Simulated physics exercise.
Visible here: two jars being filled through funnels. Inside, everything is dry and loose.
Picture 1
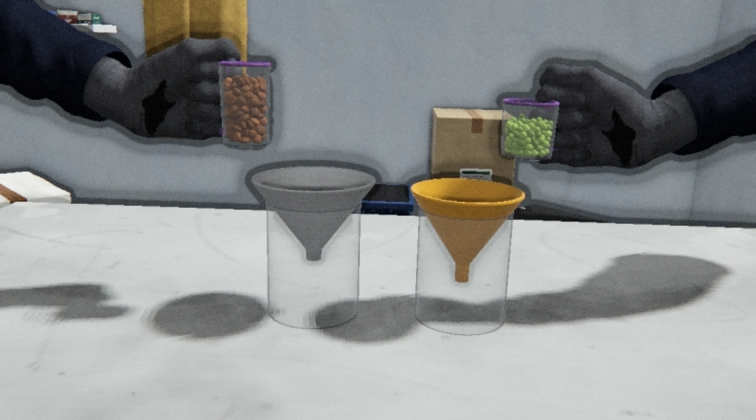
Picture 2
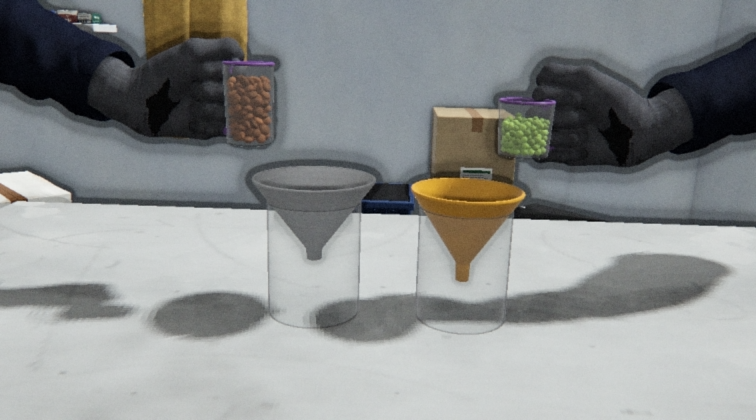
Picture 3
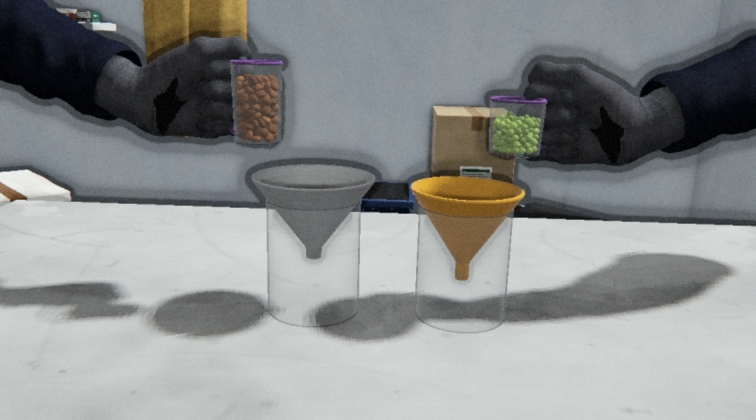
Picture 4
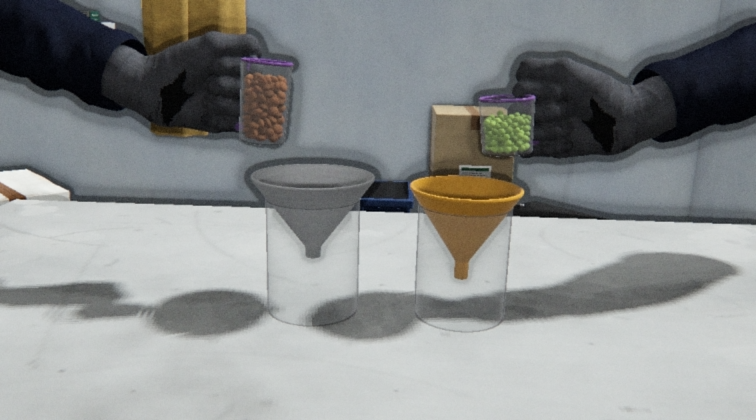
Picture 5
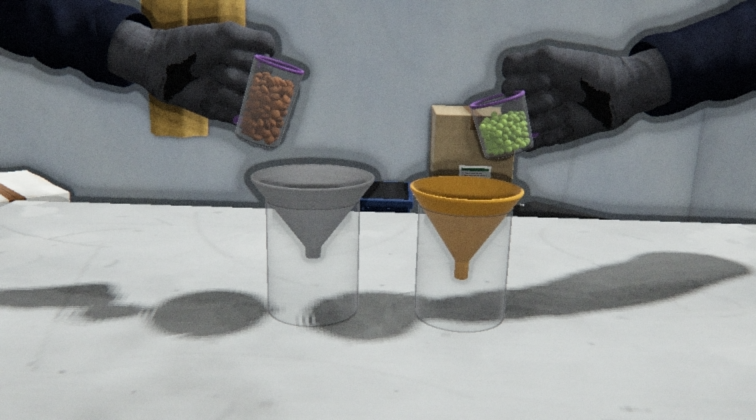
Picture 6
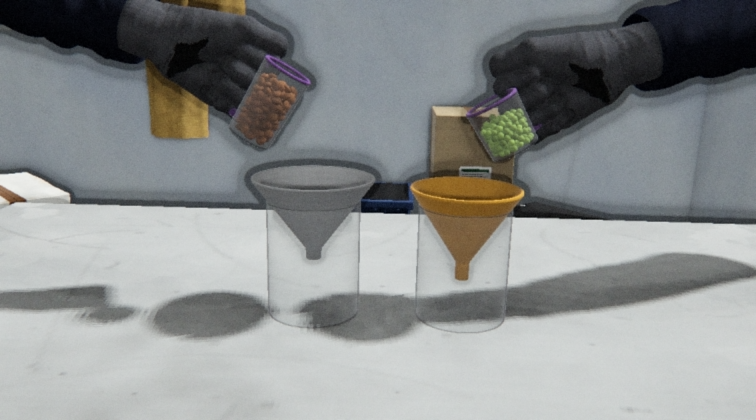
At a white counter, two gloved hands brought a cup of brown kibble and a cup of green peas inward near two funnels set in clear jars, then tilted both cups toward each other.
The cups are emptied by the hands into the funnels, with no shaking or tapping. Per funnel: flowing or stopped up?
Left: Stopped up, right: Stopped up.
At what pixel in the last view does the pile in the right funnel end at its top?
About (452, 221).
Then, 0.32 s after the last picture, left, all still in the cup; right, all still in the cup.
Then, 0.66 s after the last picture, left, nearly all still in the cup, a stray few in or over the funnel; right, nearly all still in the cup, a small part in or over the funnel.
Then, 1.06 s after the last picture, left, about half still in the cup, about half in or over the funnel, a stray few down in the jar; right, a small part still in the cup, nearly all in or over the funnel, a stray few down in the jar.
At rest, left, nearly all stuck in the funnel, a stray few down in the jar; right, nearly all stuck in the funnel, a stray few down in the jar.
